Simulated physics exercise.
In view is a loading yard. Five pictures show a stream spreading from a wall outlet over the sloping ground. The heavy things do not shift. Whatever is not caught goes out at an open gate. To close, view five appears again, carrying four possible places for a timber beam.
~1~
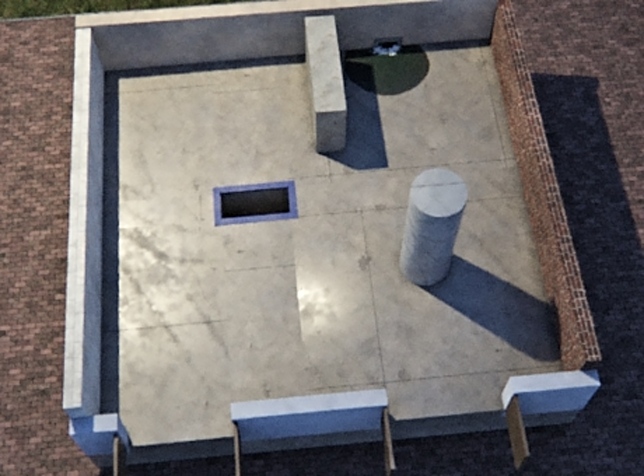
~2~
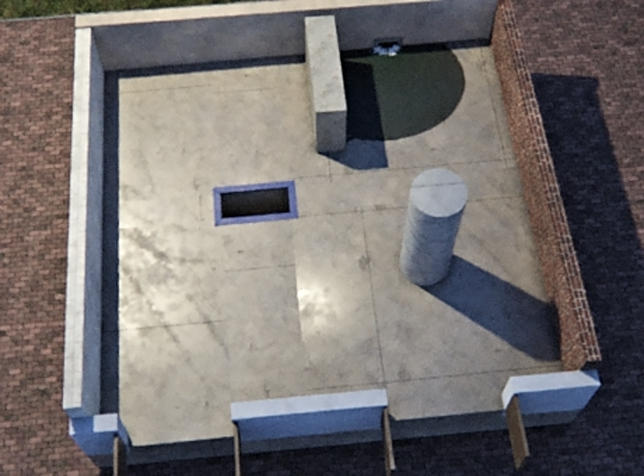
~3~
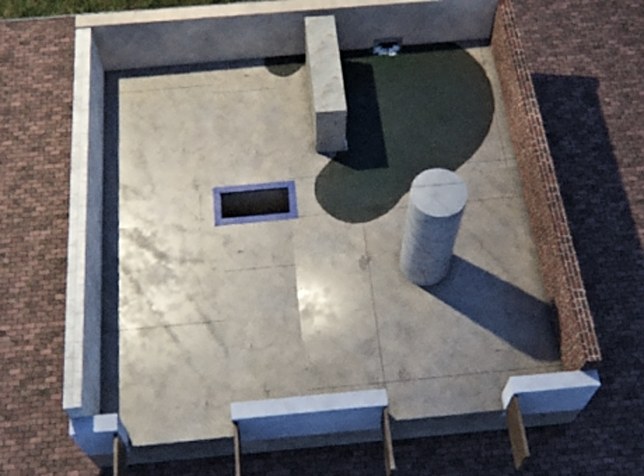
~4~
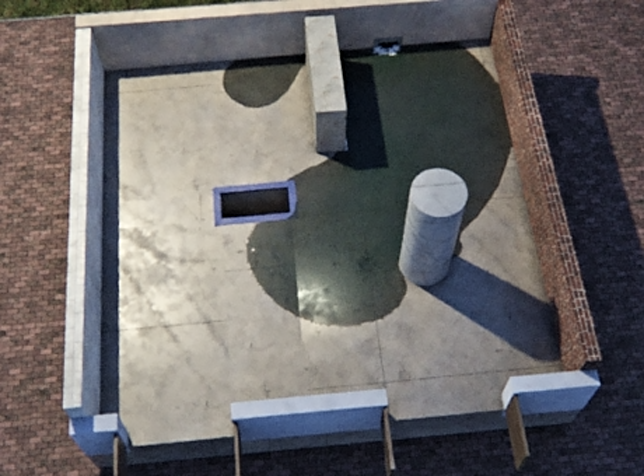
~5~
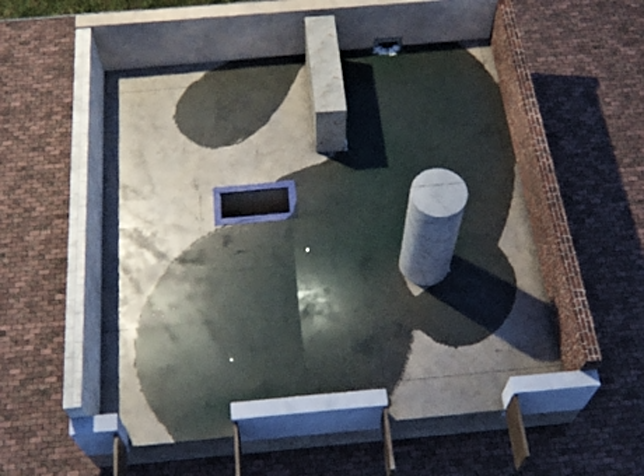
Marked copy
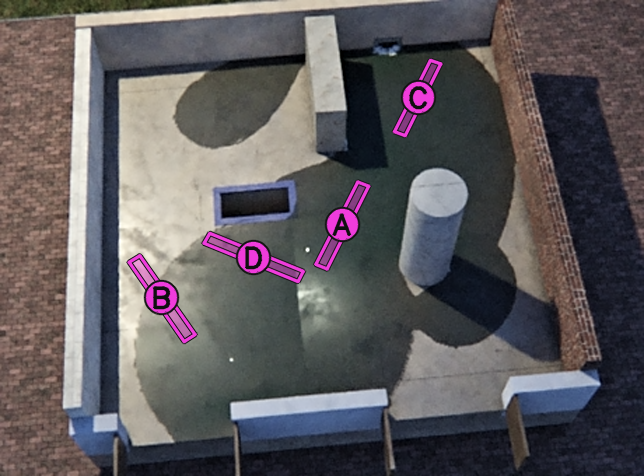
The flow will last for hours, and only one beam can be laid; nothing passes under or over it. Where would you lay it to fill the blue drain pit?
Place D does it best.
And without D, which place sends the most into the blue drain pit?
That is place A.
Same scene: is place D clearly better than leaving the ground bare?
Yes, by a good deal.
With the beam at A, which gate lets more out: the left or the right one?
The left one.
On the marked copy, A from (321, 266) to (363, 184); B from (134, 259) to (189, 338); C from (399, 133) to (435, 62); D from (206, 238) to (300, 276).
For place A, about 14 % of the stream goes into the blue drain pit, about 86 % out by the gates.
For place B, about 6 % of the stream goes into the blue drain pit, about 93 % out by the gates.
For place C, about 8 % of the stream goes into the blue drain pit, about 92 % out by the gates.
For place D, about 19 % of the stream goes into the blue drain pit, about 81 % out by the gates.
